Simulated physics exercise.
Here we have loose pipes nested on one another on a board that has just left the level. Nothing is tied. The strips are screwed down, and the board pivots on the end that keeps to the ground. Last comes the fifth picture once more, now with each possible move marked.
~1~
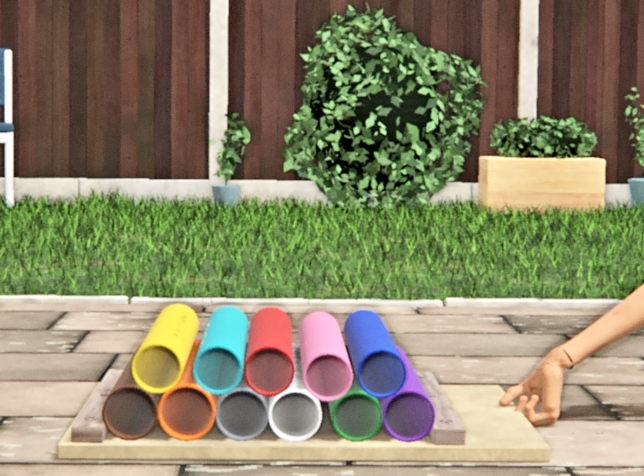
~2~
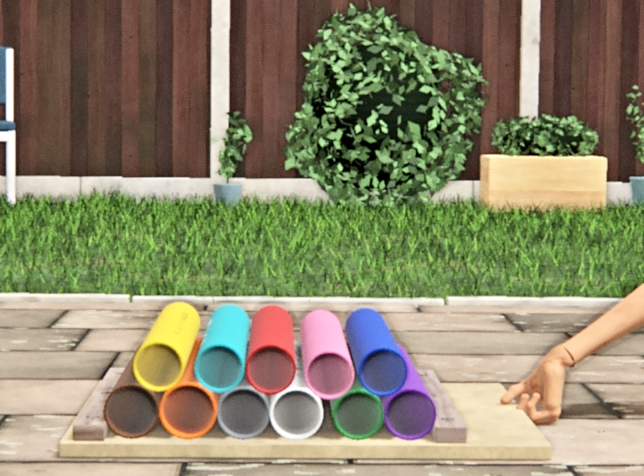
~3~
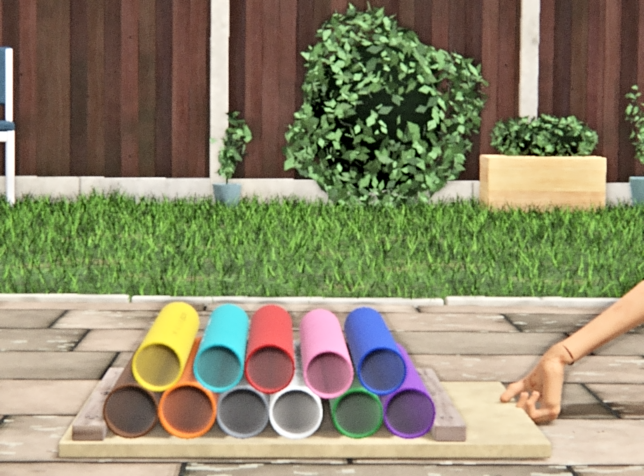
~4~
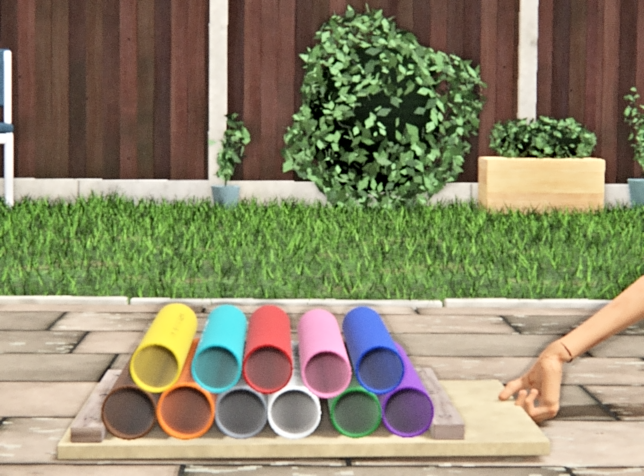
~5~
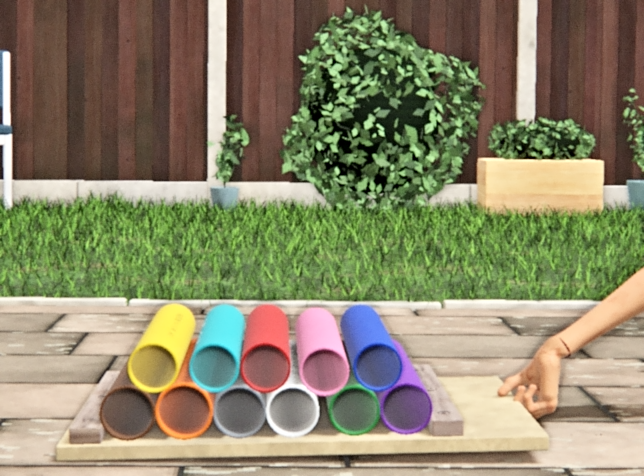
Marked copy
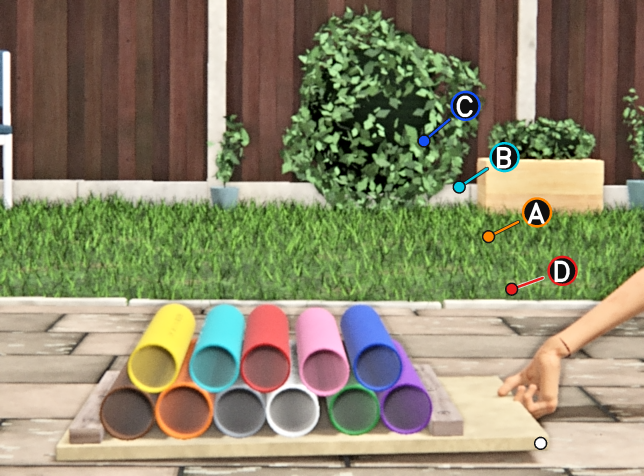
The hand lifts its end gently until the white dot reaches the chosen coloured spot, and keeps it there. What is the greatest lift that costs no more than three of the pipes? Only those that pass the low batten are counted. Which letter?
Up to A.
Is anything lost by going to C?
Yes.
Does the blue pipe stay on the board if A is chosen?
The blue pipe: Yes.
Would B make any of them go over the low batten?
Yes.
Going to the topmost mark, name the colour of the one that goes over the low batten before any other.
It is the yellow one.
On the marked copy, A at (488, 237); B at (459, 187); C at (424, 141); D at (512, 289); the white dot at (541, 443).
Following A. Soon after the start, board at 16°.
Later, board at 27°.
In the end, board at 27°, none over the low batten.
As for the rest, B five over the low batten; C five over the low batten; D none over the low batten.
